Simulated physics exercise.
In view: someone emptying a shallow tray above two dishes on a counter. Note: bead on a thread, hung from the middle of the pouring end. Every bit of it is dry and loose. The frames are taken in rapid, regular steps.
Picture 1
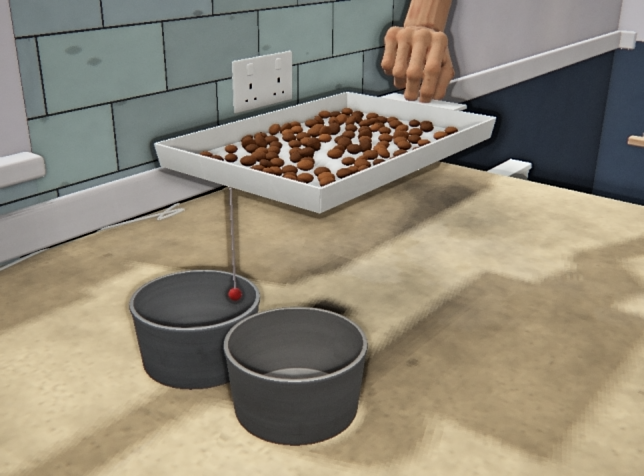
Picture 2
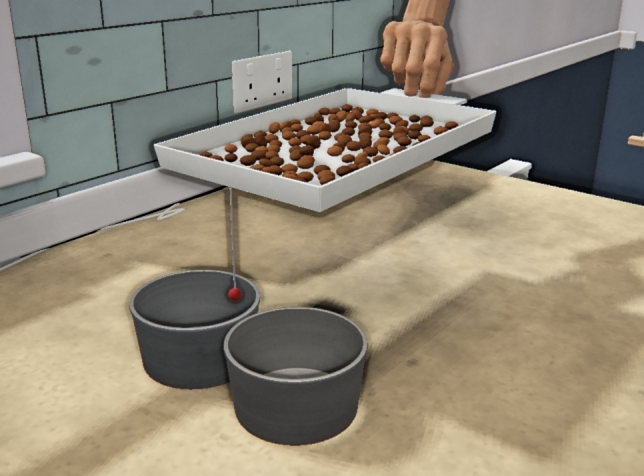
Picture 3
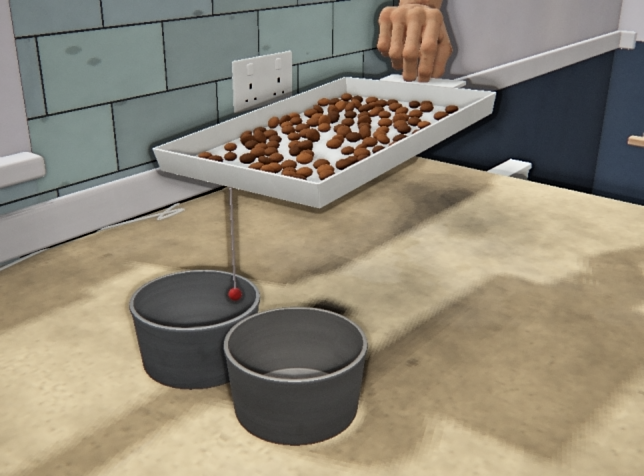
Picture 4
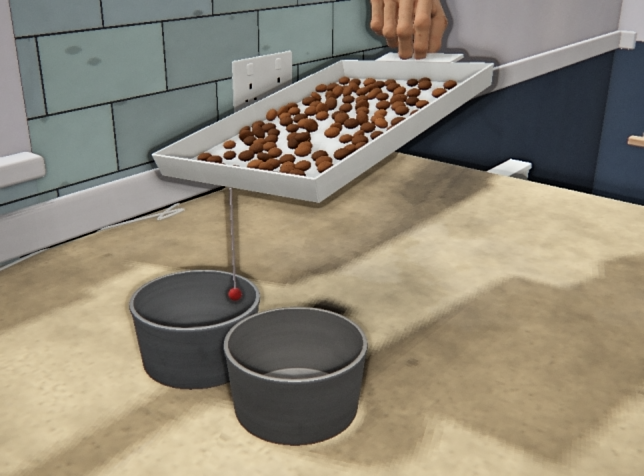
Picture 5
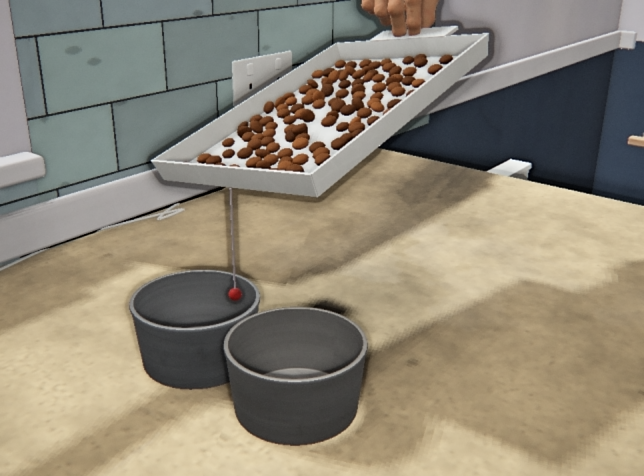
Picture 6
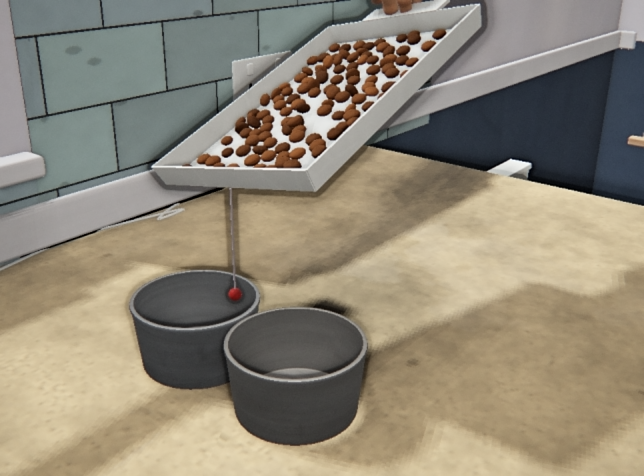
A hand lifts the far end of a white tray of brown kibble steeply.
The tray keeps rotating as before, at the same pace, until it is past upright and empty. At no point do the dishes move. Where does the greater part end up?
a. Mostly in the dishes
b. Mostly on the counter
The answer is a.
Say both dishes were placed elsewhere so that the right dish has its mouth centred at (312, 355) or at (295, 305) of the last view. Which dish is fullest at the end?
Placement one: The left-positioned dish. Placement two: The left-positioned dish.
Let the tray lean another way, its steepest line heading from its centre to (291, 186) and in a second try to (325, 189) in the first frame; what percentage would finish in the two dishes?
About 50 % and about 80 %.
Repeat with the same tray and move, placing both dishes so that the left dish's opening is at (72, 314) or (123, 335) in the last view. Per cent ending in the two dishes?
I'd say about 20 percent, followed by about 20 percent.
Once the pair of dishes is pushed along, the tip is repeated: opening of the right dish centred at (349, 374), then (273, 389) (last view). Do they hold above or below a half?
First shift, a minority share; second shift, a minority share.
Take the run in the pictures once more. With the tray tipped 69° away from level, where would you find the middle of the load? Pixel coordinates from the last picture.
Near (195, 145).
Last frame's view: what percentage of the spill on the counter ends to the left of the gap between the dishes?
About 100 percent.
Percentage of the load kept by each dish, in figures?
Result - left dish: 70 %; right dish: 0 %.
Soon, tray tipped steeply; nearly all on the tray; a stray few in the air.
A while on, tray tipped past a quarter turn; a small part on the tray; about half in the left dish; about a third outside both; a small part in the air.
Towards the end, tray tipped past a quarter turn; about two thirds in the left dish; about a third outside both.
Finally, tray tipped past a quarter turn; none in the right dish; about two thirds in the left dish; about a third outside both.
